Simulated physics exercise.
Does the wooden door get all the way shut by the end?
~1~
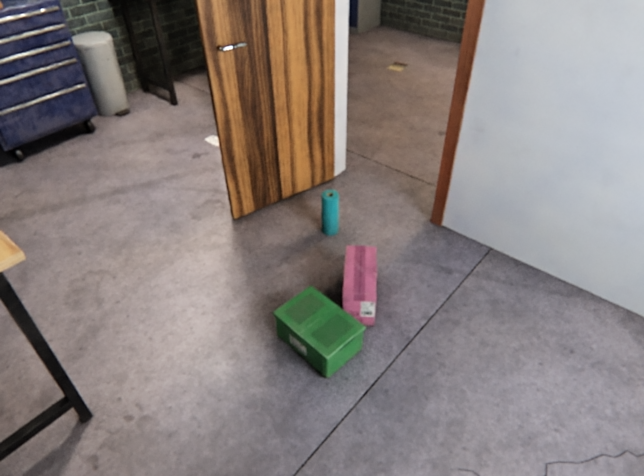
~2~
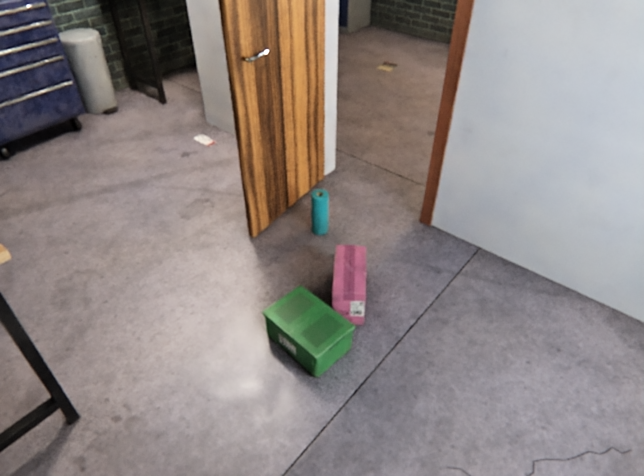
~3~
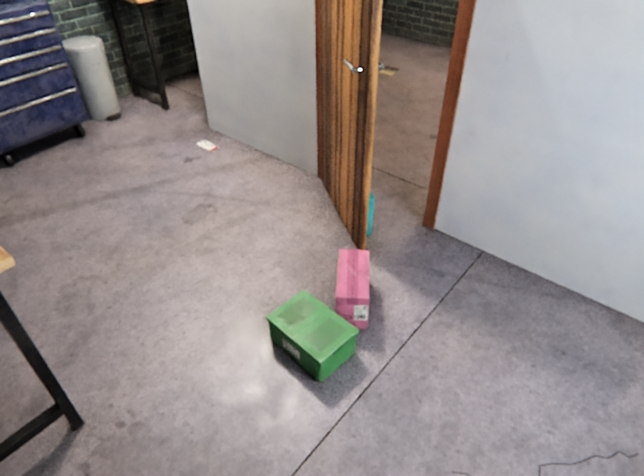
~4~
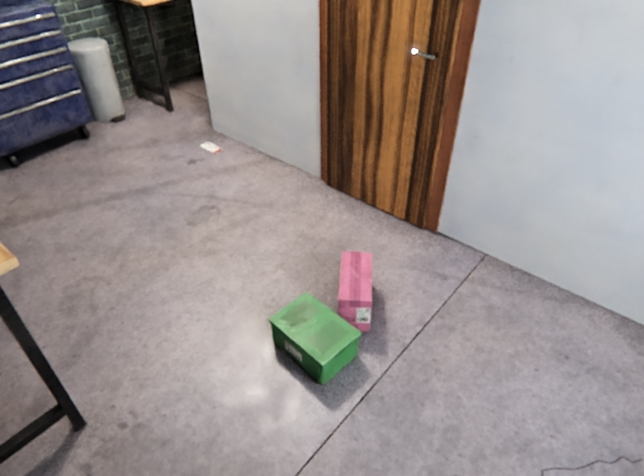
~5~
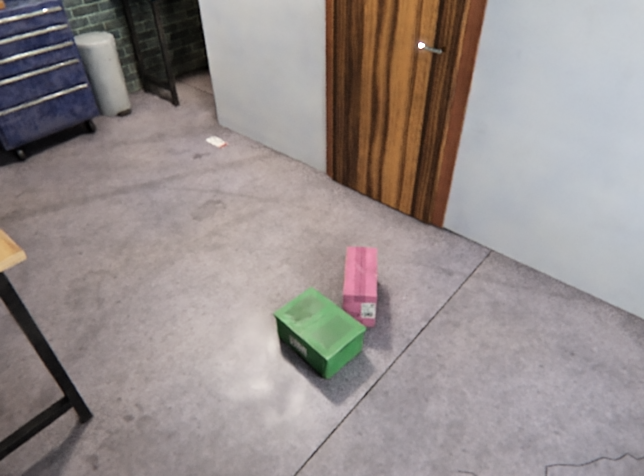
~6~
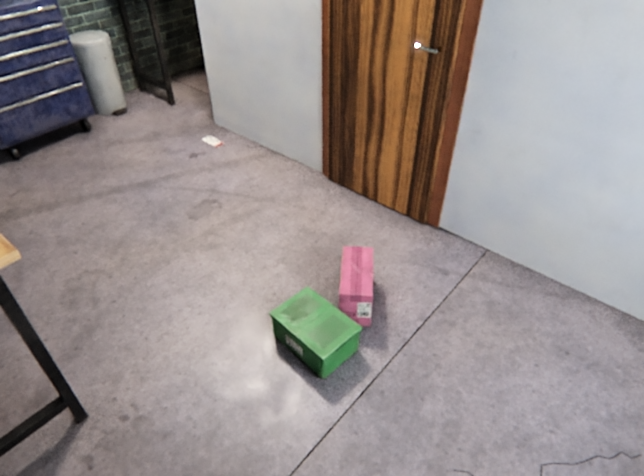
Yes, the door swings fully closed and sits in its frame, with the turquoise roll out of sight behind it.
